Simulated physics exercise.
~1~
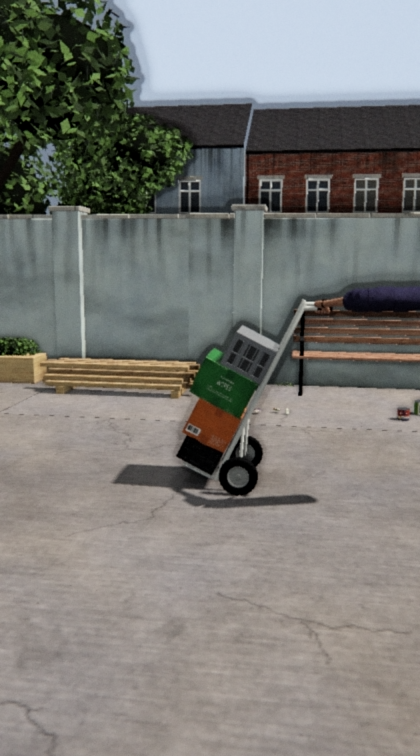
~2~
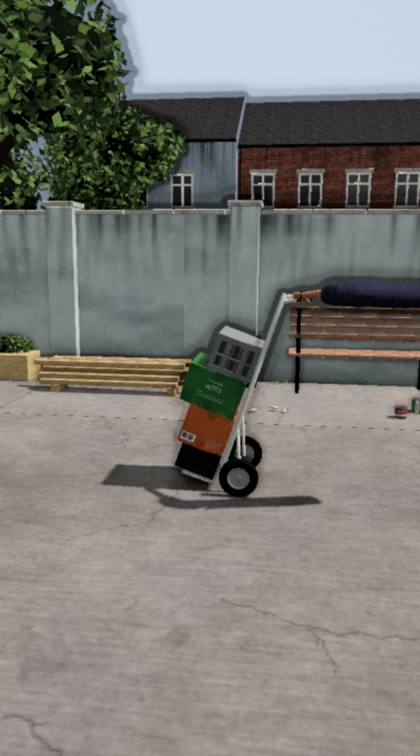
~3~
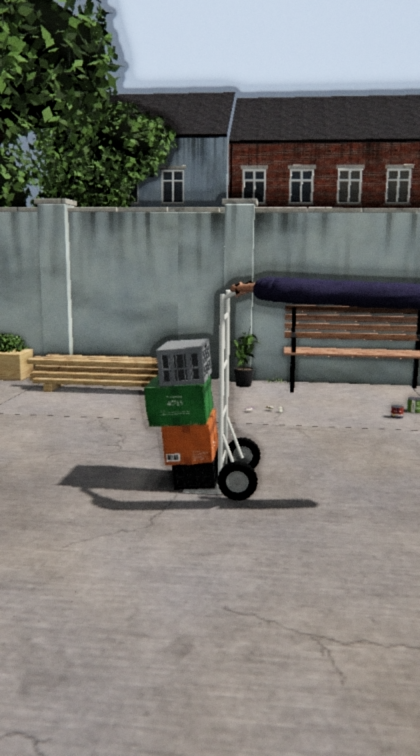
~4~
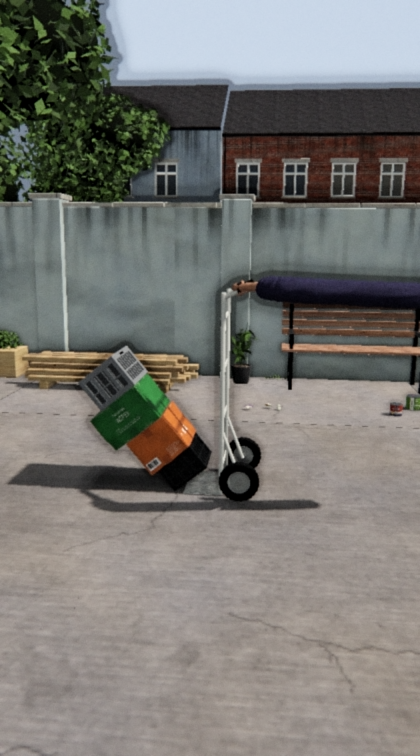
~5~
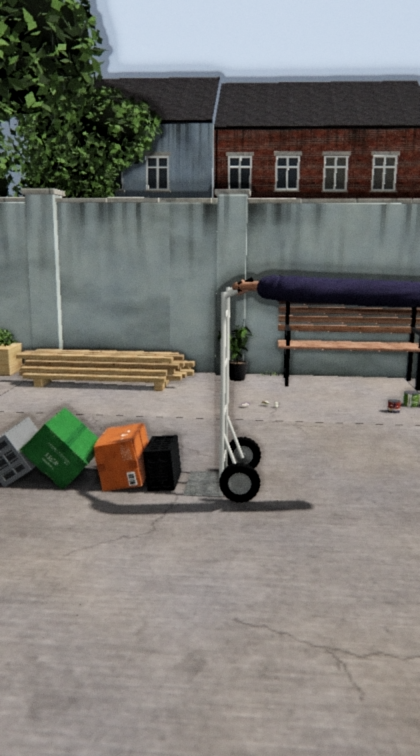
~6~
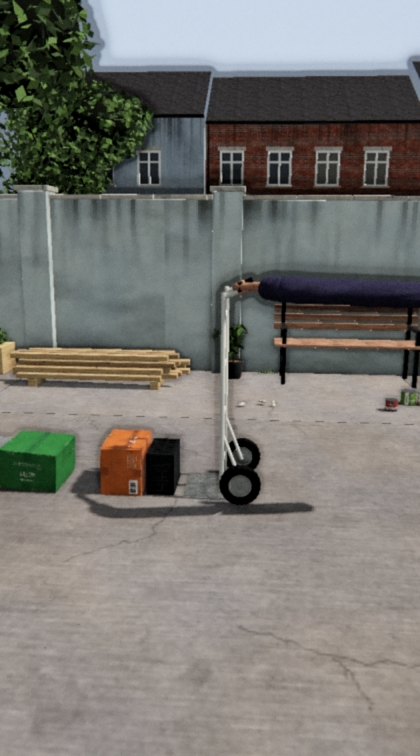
In a paved yard beside a grey wall, a dark-sleeved arm swings a tilted sack truck upright, and its stacked grey, green, orange and black containers topple off to the left, ending strewn along the ground, the grey one out of view, while the truck stands still.
